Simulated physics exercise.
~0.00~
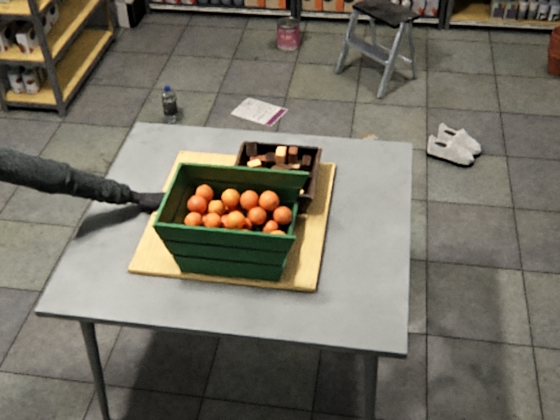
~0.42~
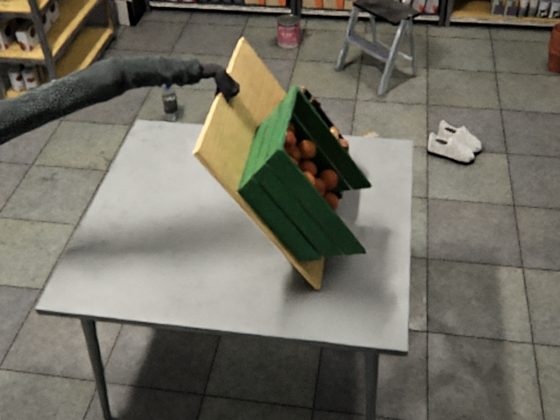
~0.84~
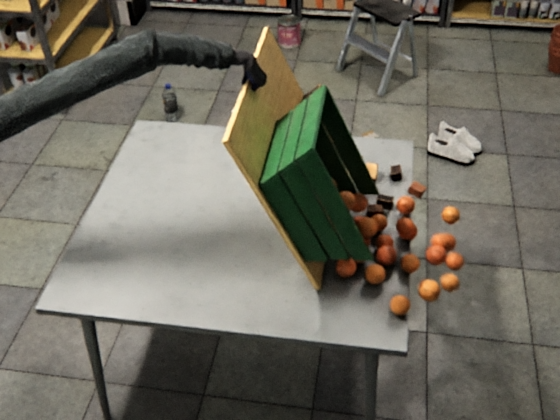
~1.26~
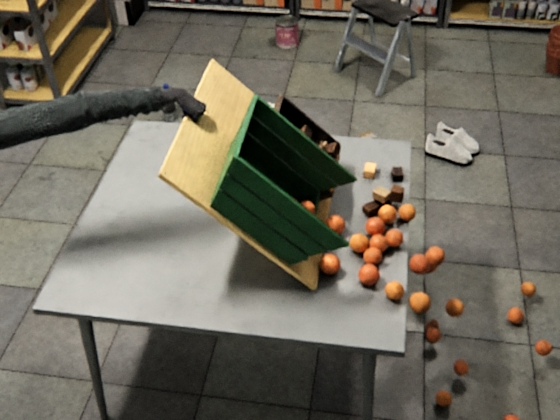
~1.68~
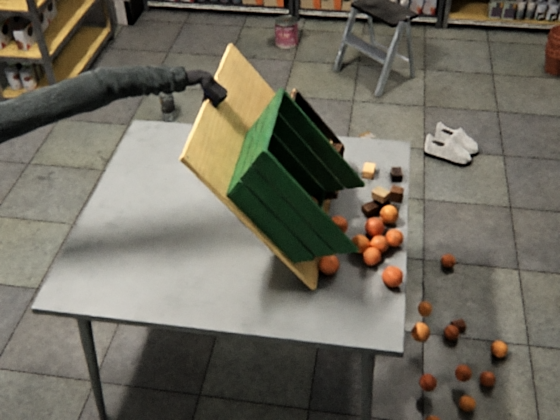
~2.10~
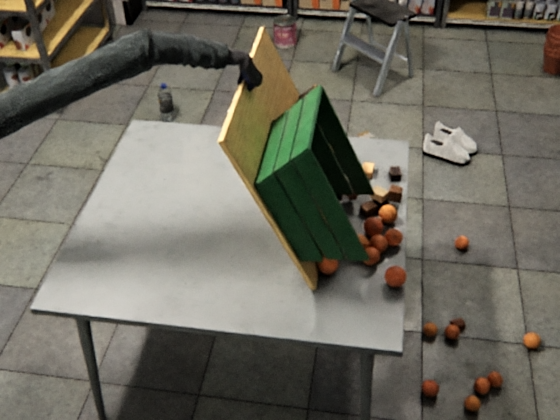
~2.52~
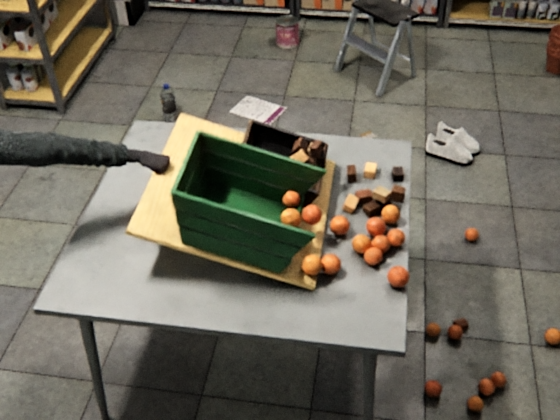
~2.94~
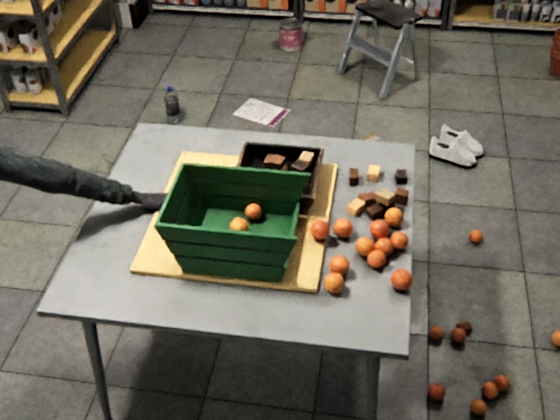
Plywood board with two crates tipping steeply right, dipping, rising again and lowering flat, most oranges and some wooden blocks spilled.
